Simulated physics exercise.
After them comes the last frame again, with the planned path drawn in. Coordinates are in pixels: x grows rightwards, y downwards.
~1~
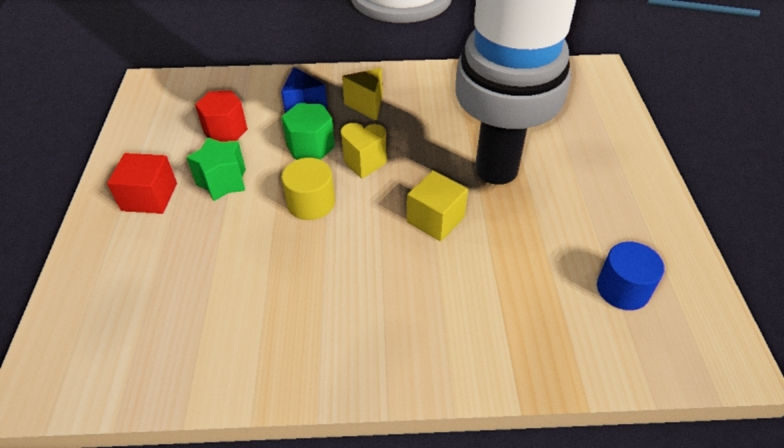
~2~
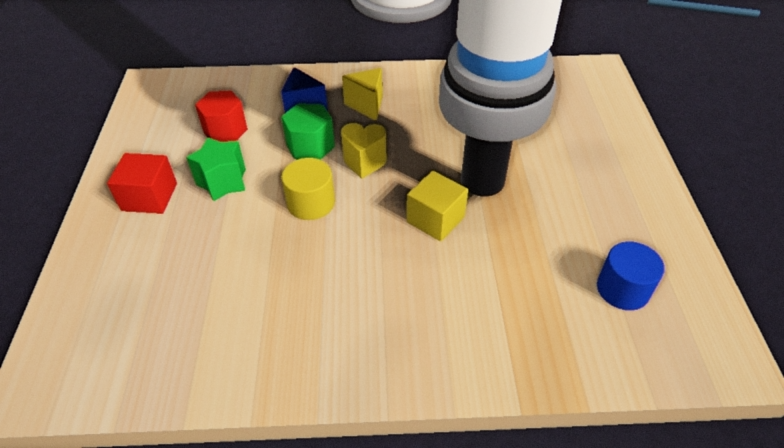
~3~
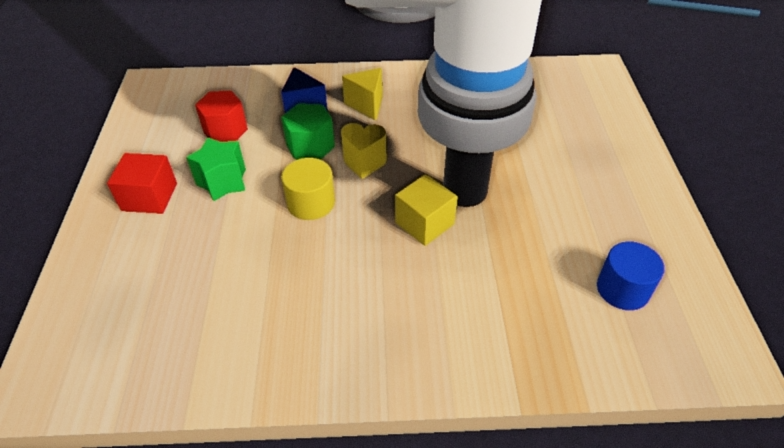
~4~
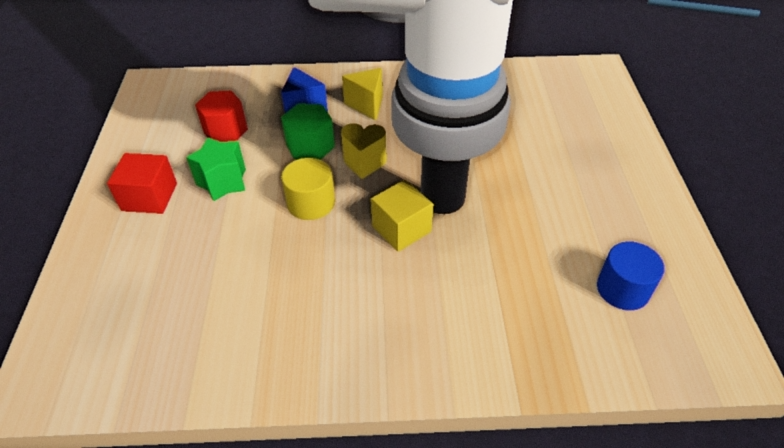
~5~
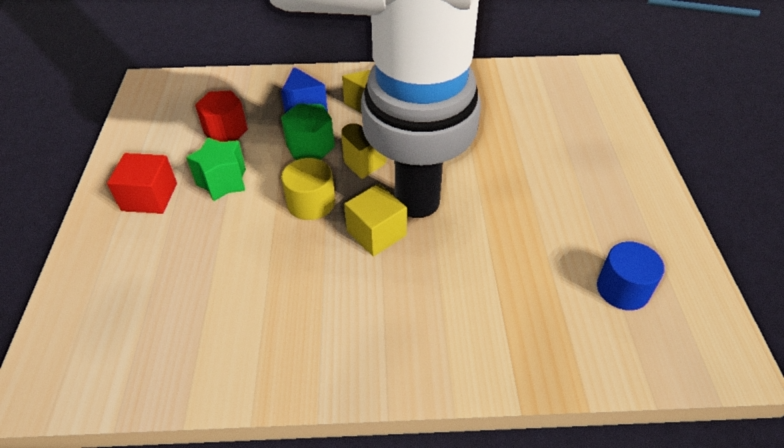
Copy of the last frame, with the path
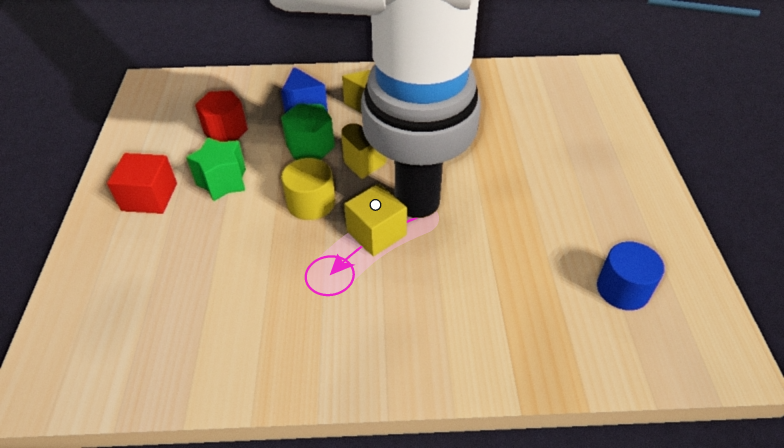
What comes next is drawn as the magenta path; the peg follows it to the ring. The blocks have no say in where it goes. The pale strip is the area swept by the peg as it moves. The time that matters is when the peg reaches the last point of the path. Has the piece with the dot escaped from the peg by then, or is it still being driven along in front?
The peg has moved past the piece with the dot by the time the path ends.
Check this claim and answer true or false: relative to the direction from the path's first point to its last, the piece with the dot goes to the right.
Verdict: True.
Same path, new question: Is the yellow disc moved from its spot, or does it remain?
Answer: Unmoved.
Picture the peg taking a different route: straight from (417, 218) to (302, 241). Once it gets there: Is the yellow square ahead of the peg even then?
Yes
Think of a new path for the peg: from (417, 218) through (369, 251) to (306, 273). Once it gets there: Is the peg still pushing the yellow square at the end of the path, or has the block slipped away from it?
It is still there in front.
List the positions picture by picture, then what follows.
The first frame shows peg's lower end at (496, 170); yellow disc at (307, 174); yellow square at (438, 191).
The second frame shows peg at (483, 181); blocks still.
The third frame shows peg at (465, 192); yellow square at (426, 195).
The fourth frame shows peg at (443, 198); yellow square at (402, 200).
The fifth frame shows peg at (417, 202); yellow disc at (307, 174); yellow square at (375, 205).
Drawn move, from (417, 218) via (370, 241), ending at (330, 275); the dot is on the yellow square.
What follows on the original path. Halfway along, peg at (369, 226); yellow square at (321, 220), turned 30° clockwise.
At the end, peg at (328, 260); yellow disc still; yellow square at (281, 234), turned 70° clockwise.
